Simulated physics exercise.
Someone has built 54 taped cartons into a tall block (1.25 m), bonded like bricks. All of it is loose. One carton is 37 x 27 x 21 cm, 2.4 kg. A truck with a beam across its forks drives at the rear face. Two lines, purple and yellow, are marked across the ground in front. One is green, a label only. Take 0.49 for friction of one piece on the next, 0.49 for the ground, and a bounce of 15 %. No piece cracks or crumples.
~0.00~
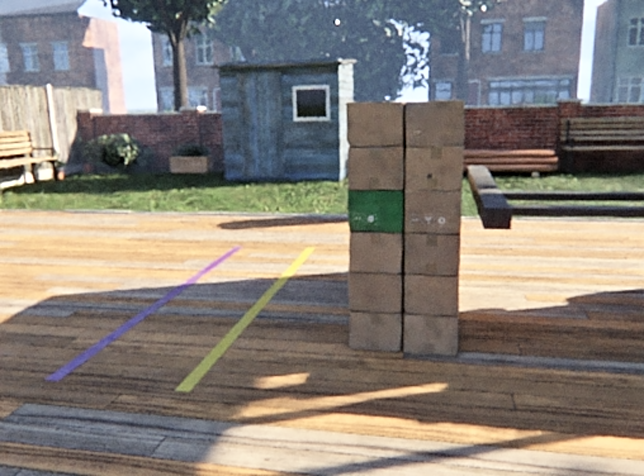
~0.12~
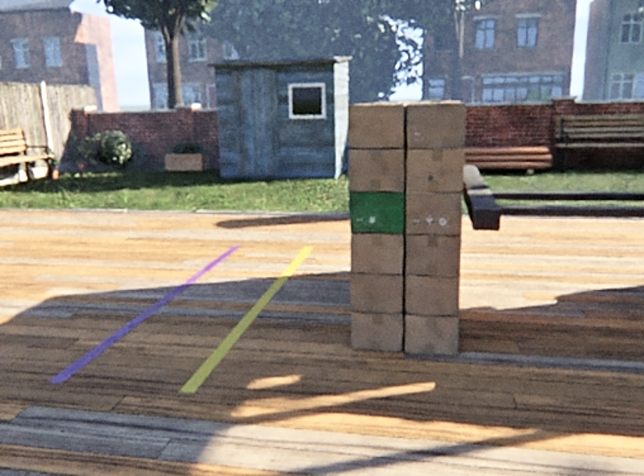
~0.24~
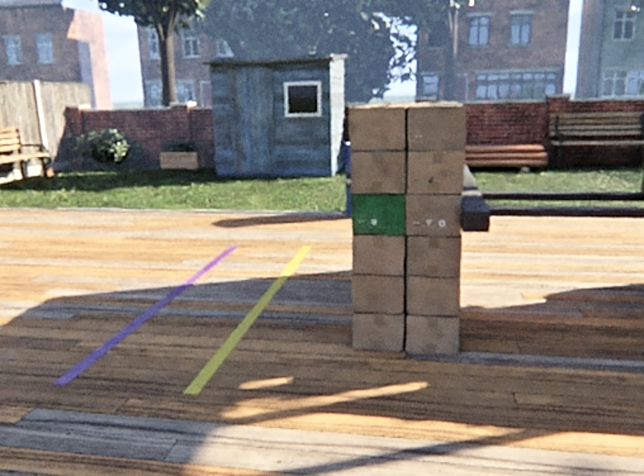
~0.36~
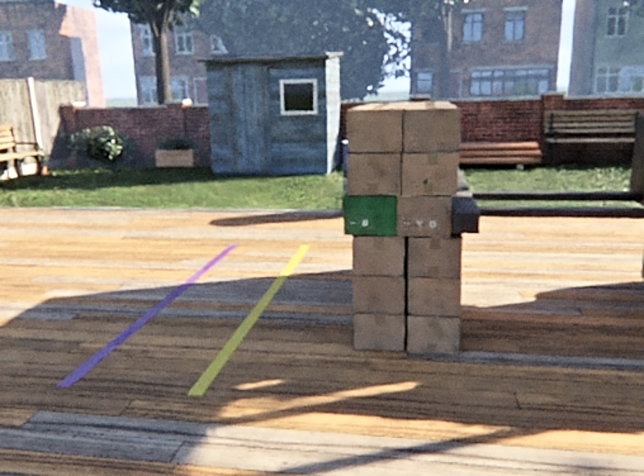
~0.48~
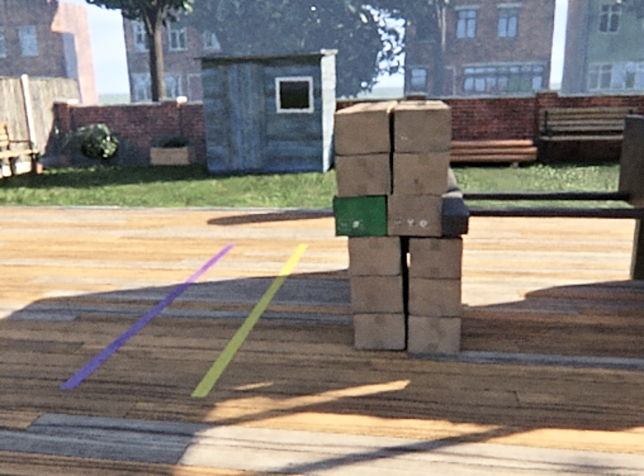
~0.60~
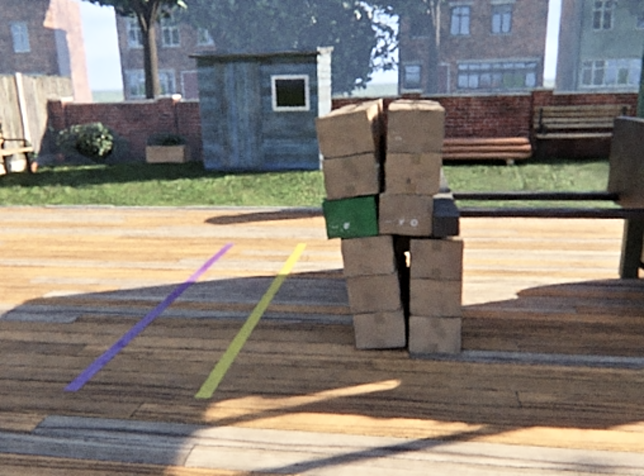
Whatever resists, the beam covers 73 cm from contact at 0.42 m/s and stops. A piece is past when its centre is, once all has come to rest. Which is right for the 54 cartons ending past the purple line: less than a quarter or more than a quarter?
It comes to fewer than one in four.
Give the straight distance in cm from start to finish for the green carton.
Green 120.
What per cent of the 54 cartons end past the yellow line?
Near 35 per cent.
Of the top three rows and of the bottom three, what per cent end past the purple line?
Top 20, bottom 0 per cent.
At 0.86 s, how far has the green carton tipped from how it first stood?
About 20°.
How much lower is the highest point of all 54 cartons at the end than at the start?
About 35 cm.
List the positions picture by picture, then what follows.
In the first frame (we follow the side turned to the camera; the camera moves round a little), beam (496, 219) 9 cm from the stack; purple line, near end, (104, 342); yellow line, near end, (219, 350); green carton (375, 212); no piece has moved.
The second frame shows beam (485, 220) 42 mm from the stack; green carton (377, 213).
The third frame shows beam (474, 222) 8 mm in; green carton (378, 215).
The fourth frame shows beam (464, 223) 59 mm in; green carton (369, 216) displaced 52 mm; 29 stirred so far.
The fifth frame shows beam (454, 225) 11 cm in; green carton (360, 217) displaced 11 cm; 39 stirred so far.
The sixth frame shows beam (445, 226) 16 cm in; purple line, near end, (115, 349); yellow line, near end, (231, 354); green carton (350, 219) tipped 7°; 41 stirred so far.
Around 0.86 s, none of the 54 cartons past the purple line, 47 disturbed; green carton tipped 18°.
Around 1.18 s, none of the 54 cartons past the purple line, 53 disturbed; green carton tipped 41°, 18 cm lower.
Around 1.46 s, 2 of the 54 cartons past the purple line; green carton on its side.
Around 2.12 s, 6 of the 54 cartons past the purple line; green carton on its side.
Finally (4.2 s), 7 of the 54 cartons past the purple line; green carton on its side. That is 13 per cent. Seen by the last camera, middles, green carton near (208, 314).
